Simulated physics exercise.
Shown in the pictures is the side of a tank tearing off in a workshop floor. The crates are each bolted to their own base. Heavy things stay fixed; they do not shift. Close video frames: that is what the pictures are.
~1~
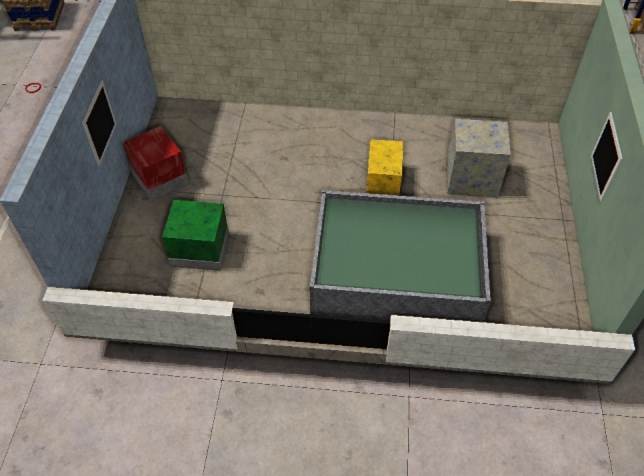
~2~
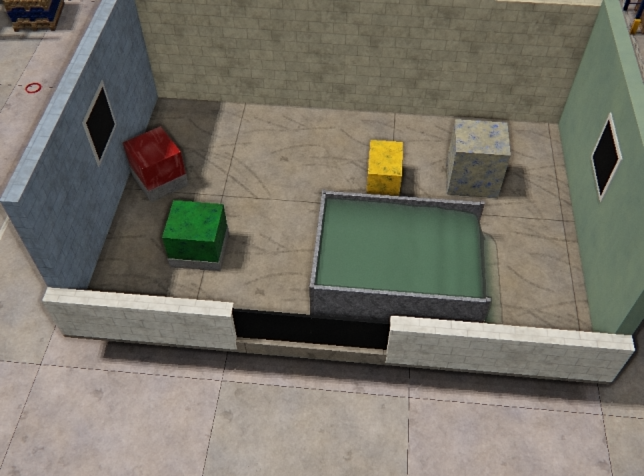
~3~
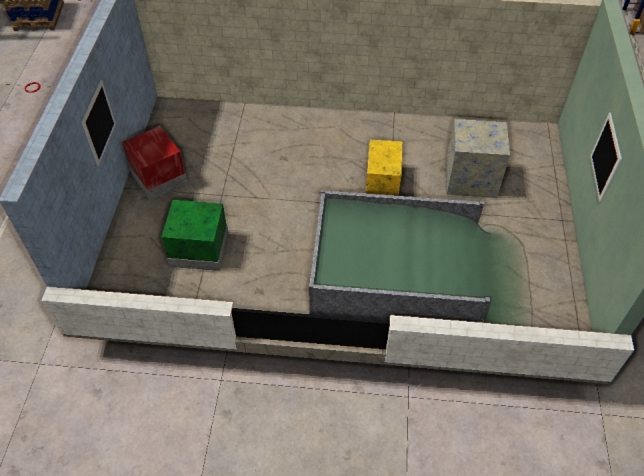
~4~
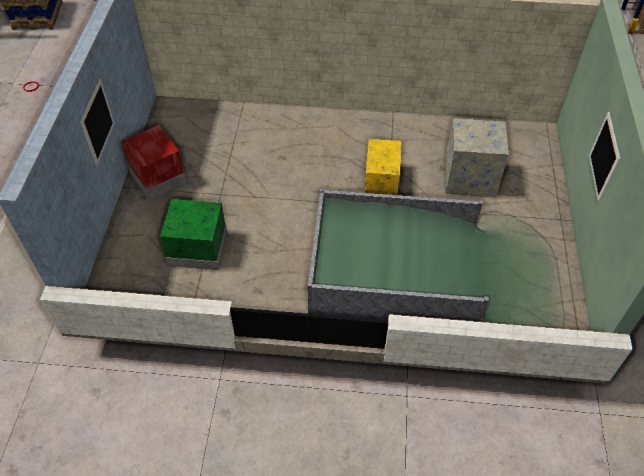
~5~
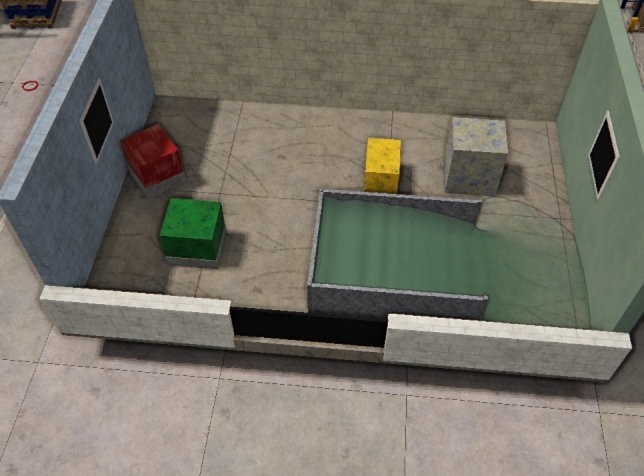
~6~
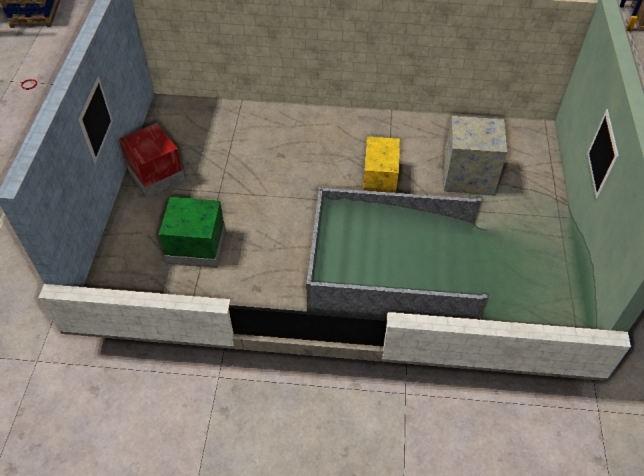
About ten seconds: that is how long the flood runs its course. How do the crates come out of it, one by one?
One by one: The green crate comes out dry; the red crate comes out dry; the yellow crate comes out wet.
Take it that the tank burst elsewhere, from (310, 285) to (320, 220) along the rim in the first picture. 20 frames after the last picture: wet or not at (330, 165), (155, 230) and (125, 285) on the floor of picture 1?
In sequence: Inundated, inundated, inundated.
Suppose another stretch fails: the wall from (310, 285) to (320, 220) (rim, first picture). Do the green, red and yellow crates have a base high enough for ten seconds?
Green crate is reached; red crate is reached; yellow crate is reached.
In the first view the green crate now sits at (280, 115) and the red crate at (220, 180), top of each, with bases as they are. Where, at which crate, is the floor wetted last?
The red crate, I think.
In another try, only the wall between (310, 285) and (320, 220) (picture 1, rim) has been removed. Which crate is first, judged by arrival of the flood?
I'd go with the crate marked green.
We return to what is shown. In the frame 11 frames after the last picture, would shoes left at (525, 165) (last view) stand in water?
That spot: Submerged.
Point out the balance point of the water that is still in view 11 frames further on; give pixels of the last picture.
Around pixel (484, 266) of the last picture.
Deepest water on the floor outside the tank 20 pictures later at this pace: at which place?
Near (552, 125).
A moment on, water covers 20 % of the floor; the green crate not reached, the red crate not reached, the yellow crate not reached.
Next, water covers 25 % of the floor; the green crate not reached, the red crate not reached, the yellow crate not reached.
Then, water covers 45 % of the floor; the green crate not reached, the red crate not reached, the yellow crate water round its plinth.
Later, water covers 95 % of the floor; the green crate water round its plinth, the red crate water round its plinth, the yellow crate water round its plinth.
In the end, water covers 100 % of the floor; the green crate stayed above the water, the red crate stayed above the water, the yellow crate was topped.
